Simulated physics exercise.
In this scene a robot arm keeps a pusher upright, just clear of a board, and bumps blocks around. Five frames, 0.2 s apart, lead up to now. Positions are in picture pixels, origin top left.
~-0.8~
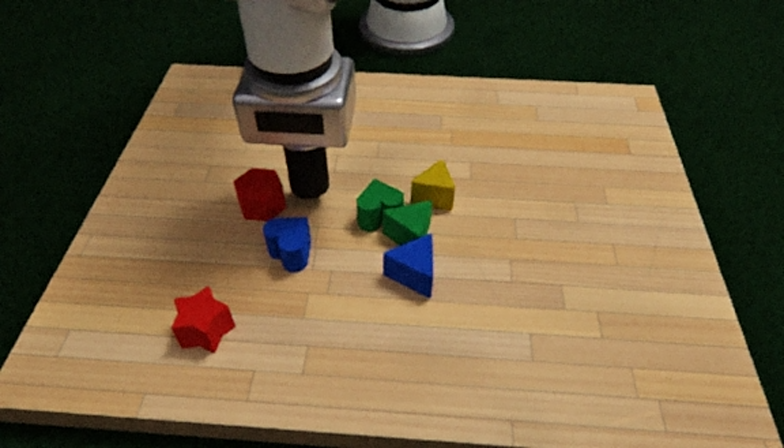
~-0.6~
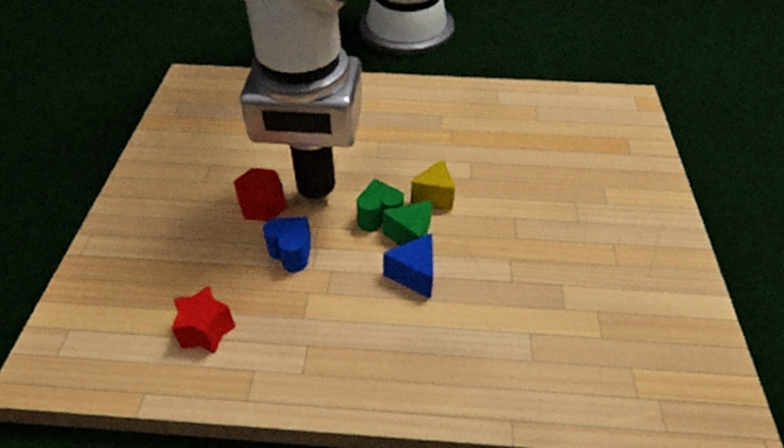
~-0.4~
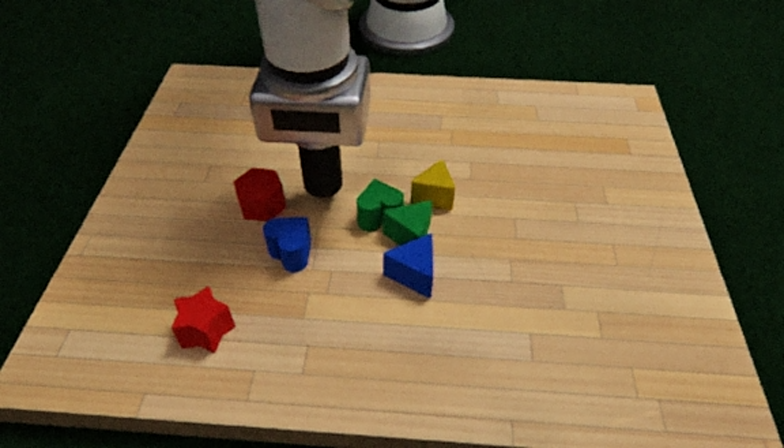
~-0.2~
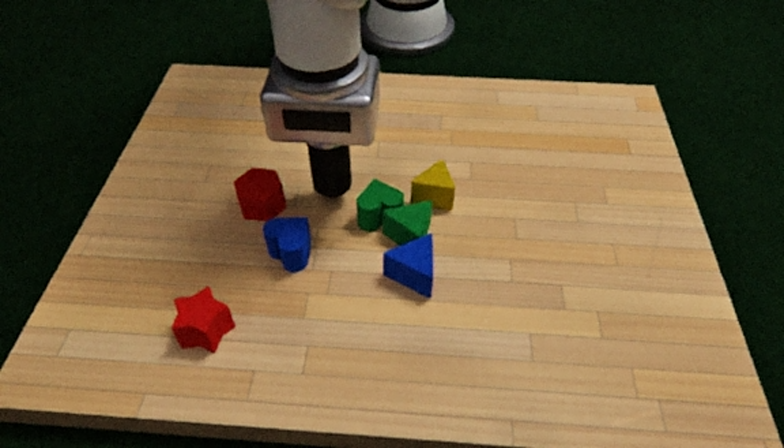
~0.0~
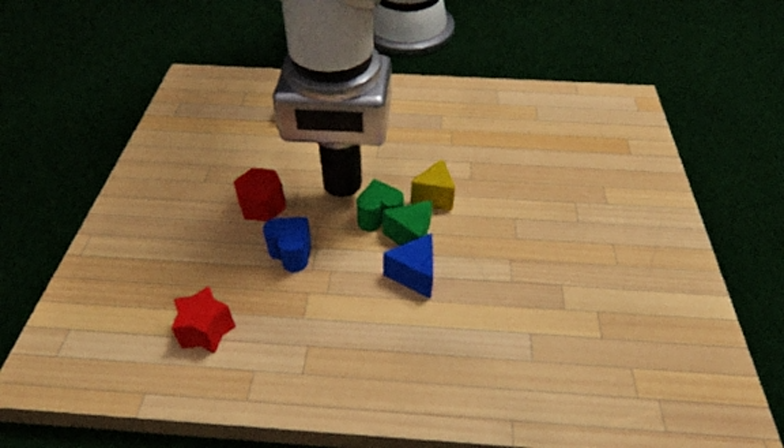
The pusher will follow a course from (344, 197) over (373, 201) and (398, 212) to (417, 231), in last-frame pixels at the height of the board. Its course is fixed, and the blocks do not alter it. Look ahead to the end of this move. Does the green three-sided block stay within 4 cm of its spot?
I believe not.
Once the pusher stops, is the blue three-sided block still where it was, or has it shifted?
That block moves.
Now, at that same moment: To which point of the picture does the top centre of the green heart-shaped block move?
The middle of the upper face of the green heart-shaped block will lie at about (444, 232) in the picture.
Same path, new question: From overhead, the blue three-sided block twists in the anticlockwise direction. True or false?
It is false.
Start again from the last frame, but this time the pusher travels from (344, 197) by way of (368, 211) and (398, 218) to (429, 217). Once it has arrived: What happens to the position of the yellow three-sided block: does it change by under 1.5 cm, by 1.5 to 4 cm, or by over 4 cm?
Distance: Less than 1.5 cm.
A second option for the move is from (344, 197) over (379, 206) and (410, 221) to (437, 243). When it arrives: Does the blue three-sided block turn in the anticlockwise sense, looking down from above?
That would be a no.
On the path given first. Halfway along, pusher at (386, 192); green heart-shaped block at (407, 207), turned 30° clockwise; green three-sided block at (432, 231), turned 15° anticlockwise; blue three-sided block at (424, 261), turned 40° clockwise.
At the end, pusher at (418, 217); green heart-shaped block at (444, 232), turned 15° clockwise; green three-sided block at (473, 256); blue three-sided block at (425, 264), turned 60° clockwise; yellow three-sided block at (442, 176), turned 15° anticlockwise.
